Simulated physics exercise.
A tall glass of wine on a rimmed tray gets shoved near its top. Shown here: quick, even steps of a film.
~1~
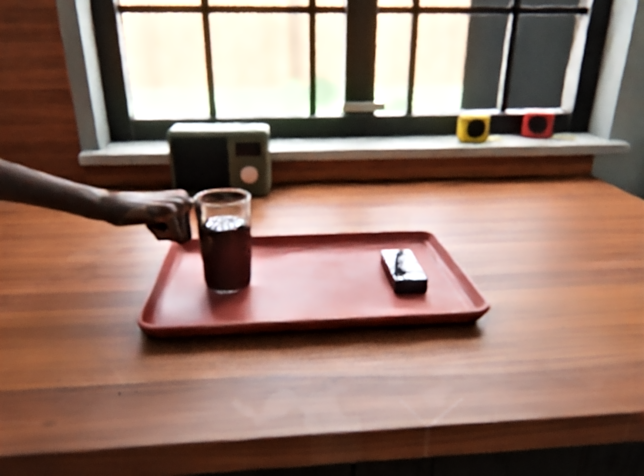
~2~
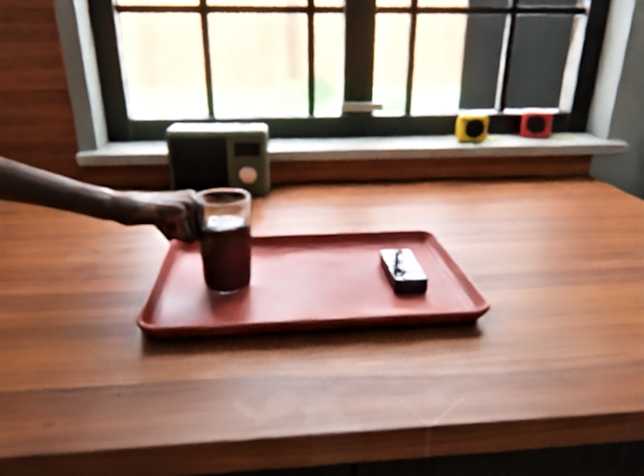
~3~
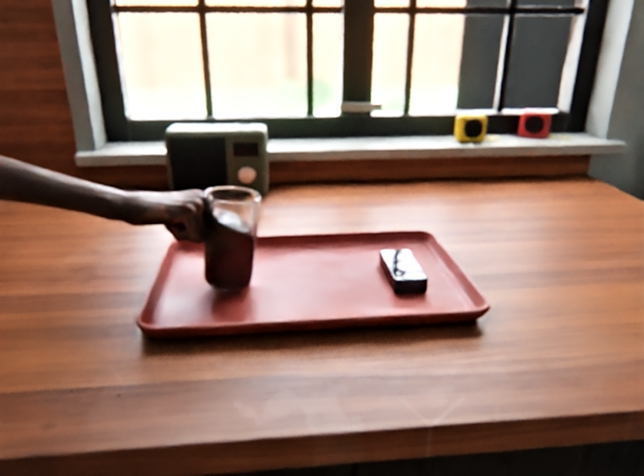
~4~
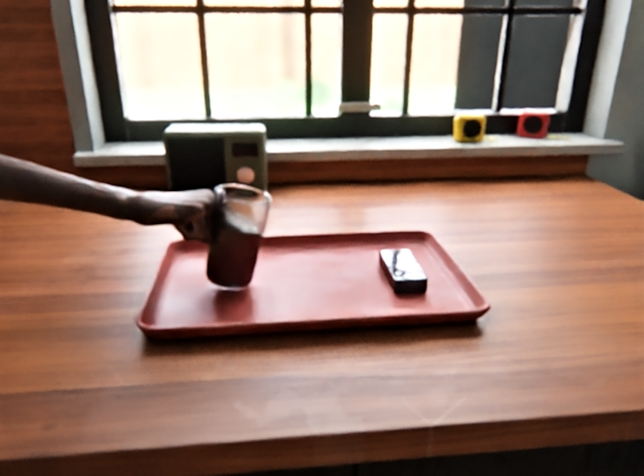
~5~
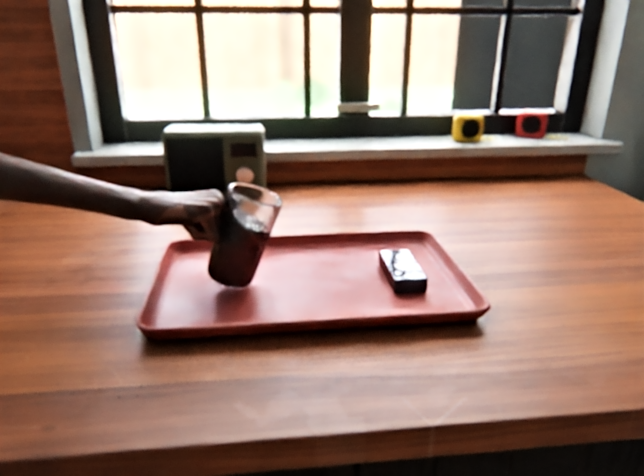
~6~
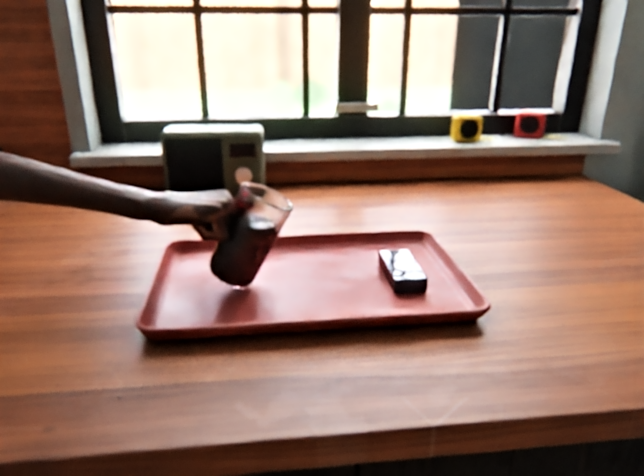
The clip opens on a hand at the left touching the upper side of a tall glass of dark liquid, upright on a red rimmed tray with a small dark block, before a window. The hand pushes rightward, and the glass leans steadily further right while the block stays still.
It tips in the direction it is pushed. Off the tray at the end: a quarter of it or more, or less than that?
Most likely the tray will keep at least three quarters of it.
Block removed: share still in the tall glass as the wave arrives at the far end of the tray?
Around 65 percent.
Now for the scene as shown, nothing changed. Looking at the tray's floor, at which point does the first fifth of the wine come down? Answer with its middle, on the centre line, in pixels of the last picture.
Close to (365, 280).
A moment on, the tall glass lies on its side and 98 per cent is in the glass, 0 on the tray and 2 above or beyond its rim.
Next, the tall glass lies on its side and 61 per cent is in the glass, 25 on the tray and 14 above or beyond its rim.
Then the tall glass lies on its side and 32 per cent is in the glass, 49 on the tray and 18 above or beyond its rim.
Later the tall glass lies on its side and 18 per cent is in the glass, 70 on the tray and 13 above or beyond its rim.
In the end 89 per cent is held by tray and glass, 11 is off the tray.
